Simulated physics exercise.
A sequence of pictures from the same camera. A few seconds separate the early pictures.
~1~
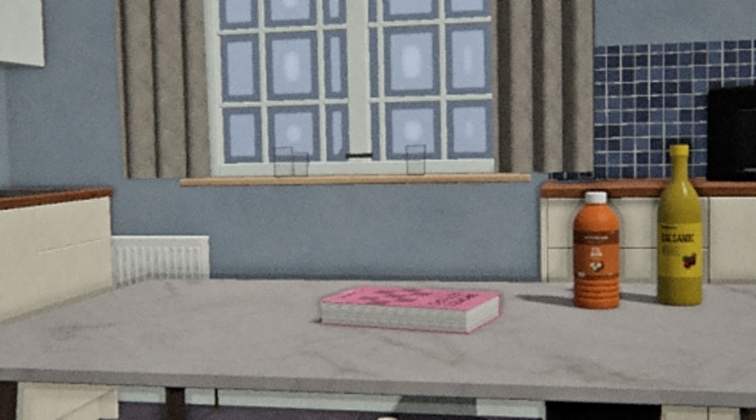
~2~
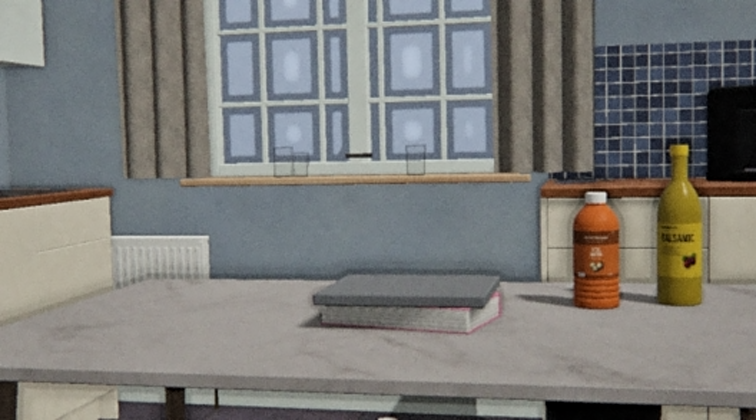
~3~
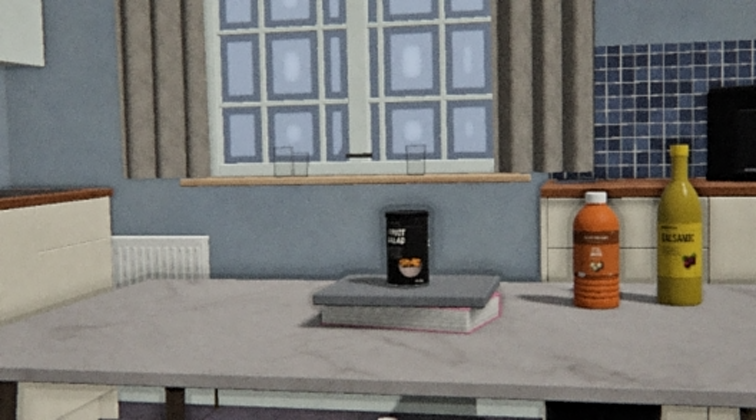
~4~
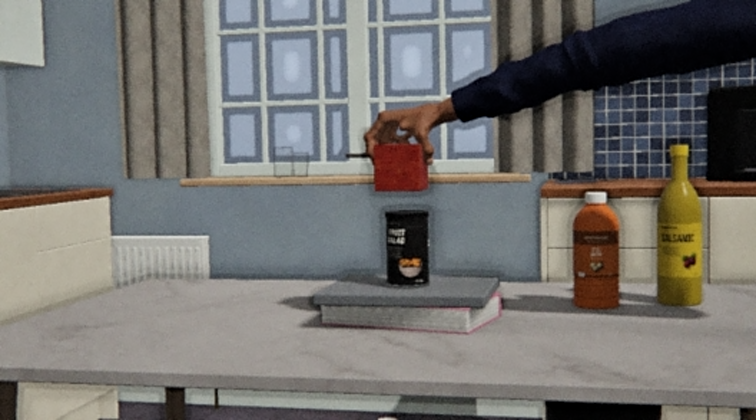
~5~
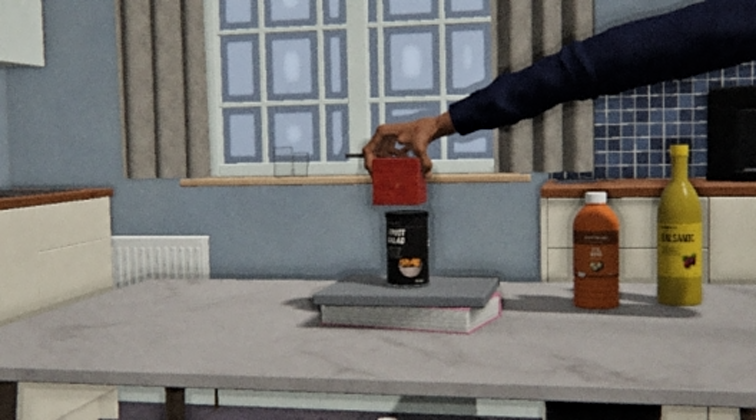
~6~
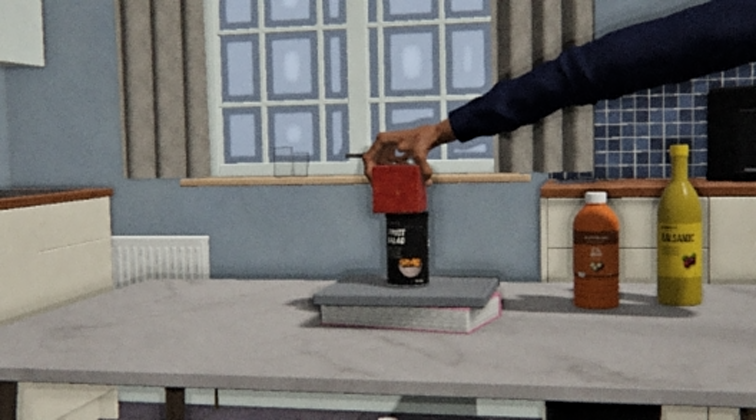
The clip shows a pink book on a table beside two bottles, then a grey tray appearing on it and a black tin on the tray, before a hand reaches in from the right and lowers a red block onto the tin.
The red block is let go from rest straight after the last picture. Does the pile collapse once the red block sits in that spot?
The pile will be okay.
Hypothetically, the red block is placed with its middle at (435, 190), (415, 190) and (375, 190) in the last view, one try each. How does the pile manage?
Well, in the first case it tumbles down, in the second it stays steady, and in the third it tumbles down.
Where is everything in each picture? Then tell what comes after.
The last thing is not in view yet, in the first picture.
The last thing is not in view yet; pink book (411, 309), in the second picture.
The last thing is not in view yet; grey tray (411, 290), in the third picture.
Still above its spot; red block (402, 167); yellow bottle (679, 225), in the fourth picture.
Still above its spot; red block (400, 181); orange bottle (596, 250), in the fifth picture.
In place under the hand; red block (400, 189); black tin (407, 249), in the sixth picture.
Then, 0.80 s past the last view, nothing moves.
Then, 1.70 s past the last view, red block resting near (400, 189).
Finally, all 6 still in place. Final places as the last picture's camera would see them, red block near (400, 189). The pile stays up.
